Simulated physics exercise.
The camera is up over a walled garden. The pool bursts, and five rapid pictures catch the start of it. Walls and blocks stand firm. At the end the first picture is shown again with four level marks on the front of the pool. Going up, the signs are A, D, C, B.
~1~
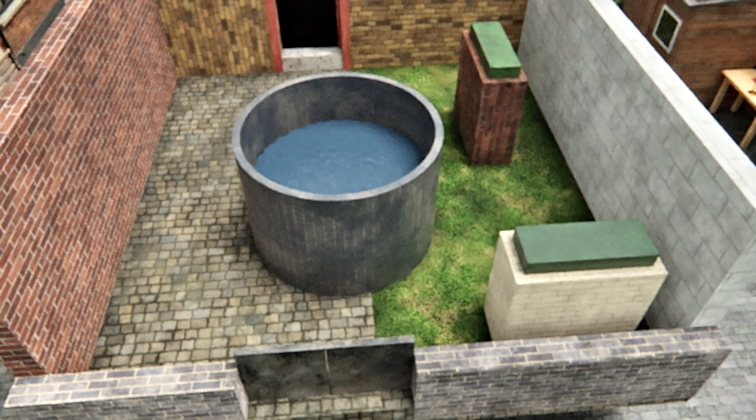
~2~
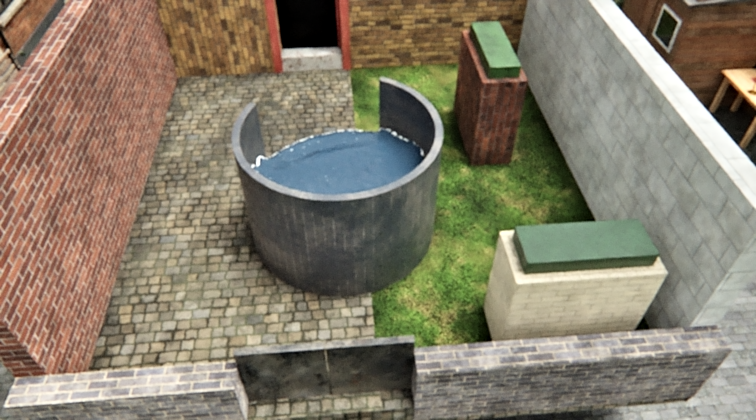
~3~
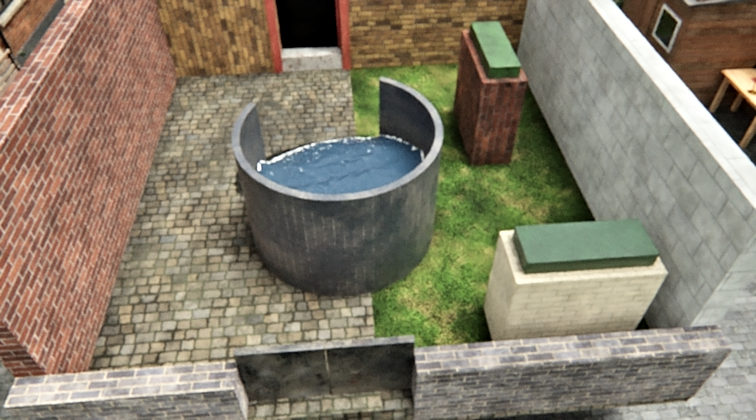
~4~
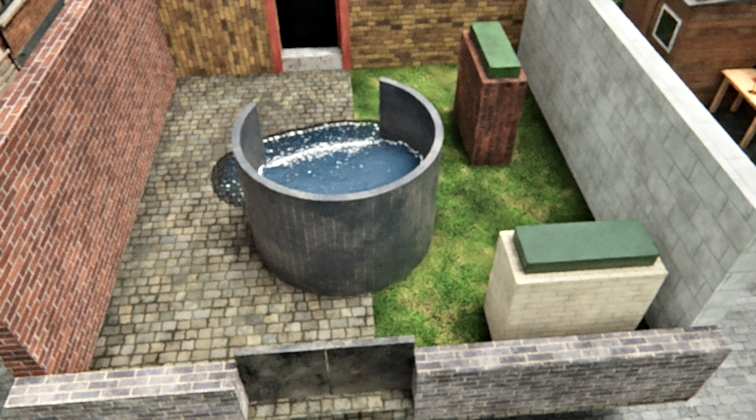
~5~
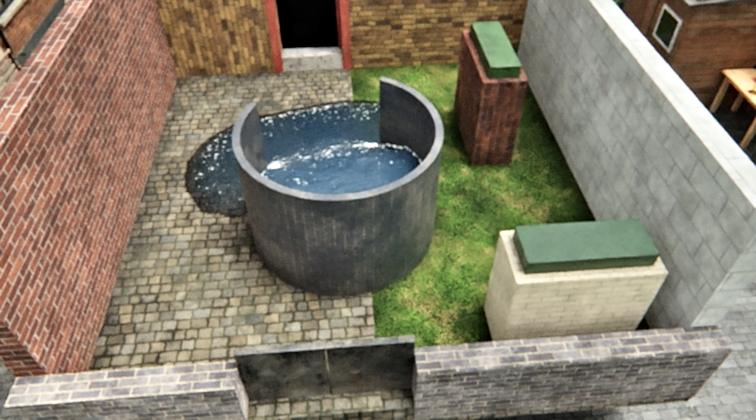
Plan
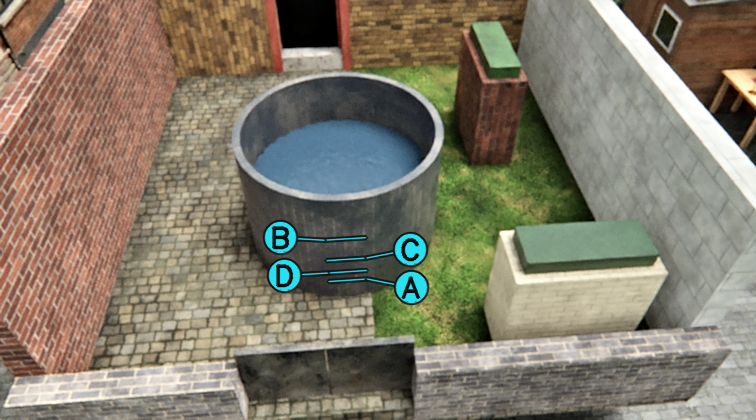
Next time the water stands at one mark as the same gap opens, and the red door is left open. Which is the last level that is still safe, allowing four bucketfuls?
C will do.
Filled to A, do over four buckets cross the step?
No, that is safe.
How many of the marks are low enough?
Three.
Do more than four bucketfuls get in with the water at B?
Yes.
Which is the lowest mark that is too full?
That would be B.
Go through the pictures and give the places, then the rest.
Water in the pool at rest, its middle at (341, 173); foot of the red doorway at (313, 70); shut gate at (326, 351).
Water covers 2 % of the ground, its front hidden from here.
Water covers 5 % of the ground, its front hidden from here.
Water covers 10 % of the ground and shows as far out as (227, 176).
Water covers 18 % of the ground and shows as far out as (204, 148).
On the marked copy, A at (347, 280); B at (345, 238); C at (346, 259); D at (347, 271); from the bottom up A, D, C, B.
For mark A, nothing gets over.
For mark B, about 8 bucketfuls get in.
For mark C, a splash gets over, under a bucket.
For mark D, nothing gets over.
